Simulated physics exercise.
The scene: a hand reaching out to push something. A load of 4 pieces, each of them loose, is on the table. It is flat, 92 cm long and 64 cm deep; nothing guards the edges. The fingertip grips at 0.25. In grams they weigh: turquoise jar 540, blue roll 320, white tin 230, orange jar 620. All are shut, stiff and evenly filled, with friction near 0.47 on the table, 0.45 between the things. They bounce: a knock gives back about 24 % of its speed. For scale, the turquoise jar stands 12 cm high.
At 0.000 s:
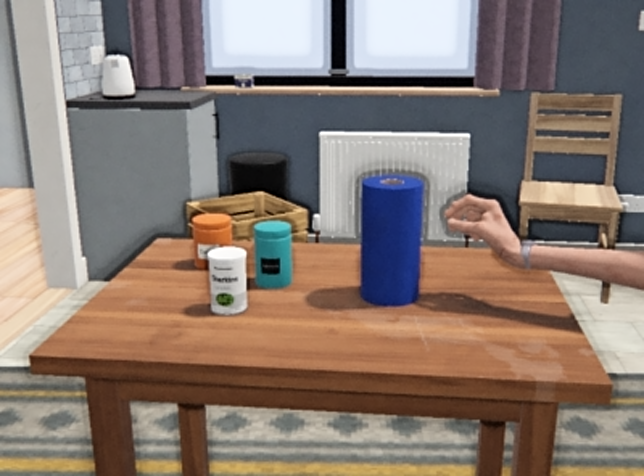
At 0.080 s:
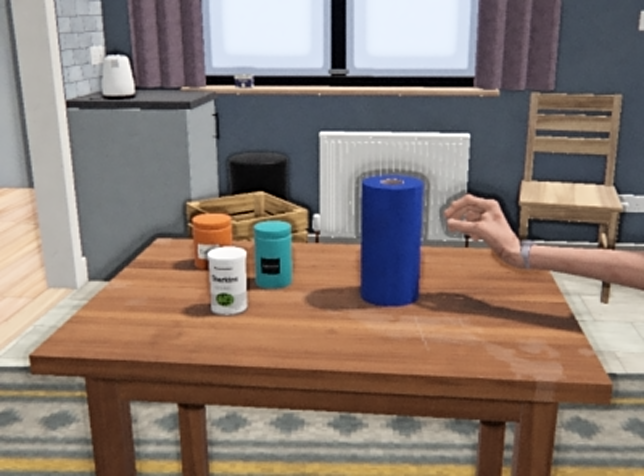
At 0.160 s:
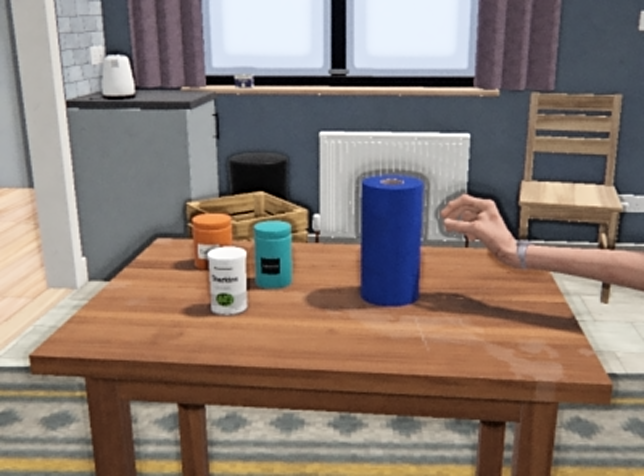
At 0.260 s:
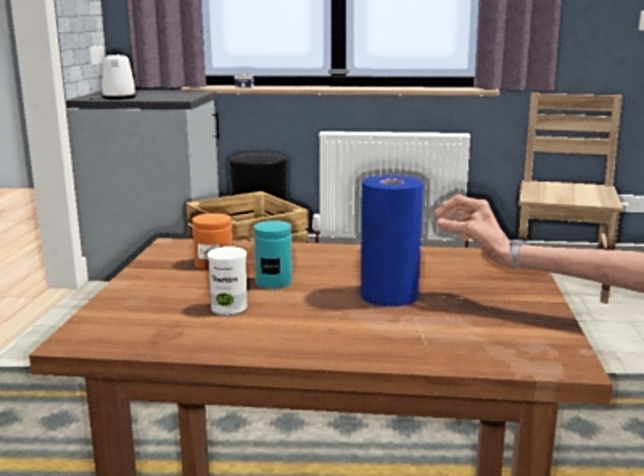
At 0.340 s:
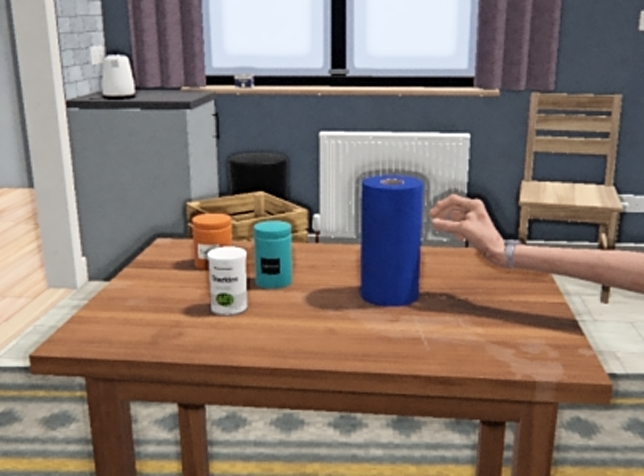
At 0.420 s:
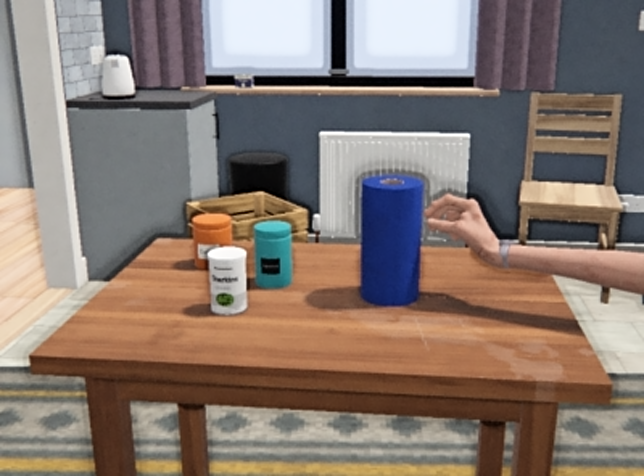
A hand at the right moves slightly left toward a blue roll standing on a wooden table, its fingers drawing close to it. The roll, a turquoise jar, a white tin and an orange jar all stay still.
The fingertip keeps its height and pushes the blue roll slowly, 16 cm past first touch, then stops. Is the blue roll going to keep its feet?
The blue roll falls over.
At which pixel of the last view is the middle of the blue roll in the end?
At about (303, 278).
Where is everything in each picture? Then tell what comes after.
In the first picture, finger moved 0 cm; blue roll (391, 240); turquoise jar (273, 255).
In the second picture, finger moved 0 cm; blue roll (391, 240); orange jar (213, 242).
In the third picture, finger moved 1 cm; blue roll (391, 240); white tin (228, 282).
In the fourth picture, finger moved 2 cm; blue roll (391, 240); turquoise jar (273, 255).
In the fifth picture, finger moved 3 cm; blue roll (391, 240); orange jar (213, 242).
In the sixth picture, finger moved 4 cm; blue roll (391, 240); white tin (228, 282).
By 1.12 s, finger moved 12 cm; blue roll tilted 31° near (356, 232).
By 1.52 s, finger moved 17 cm; blue roll tilted 71° near (313, 255).
When it is over (3.0 s), lying over on the table, blue roll; the other 3 within 5 cm of the start. End places, in pixels of the last picture, blue roll near (304, 278).
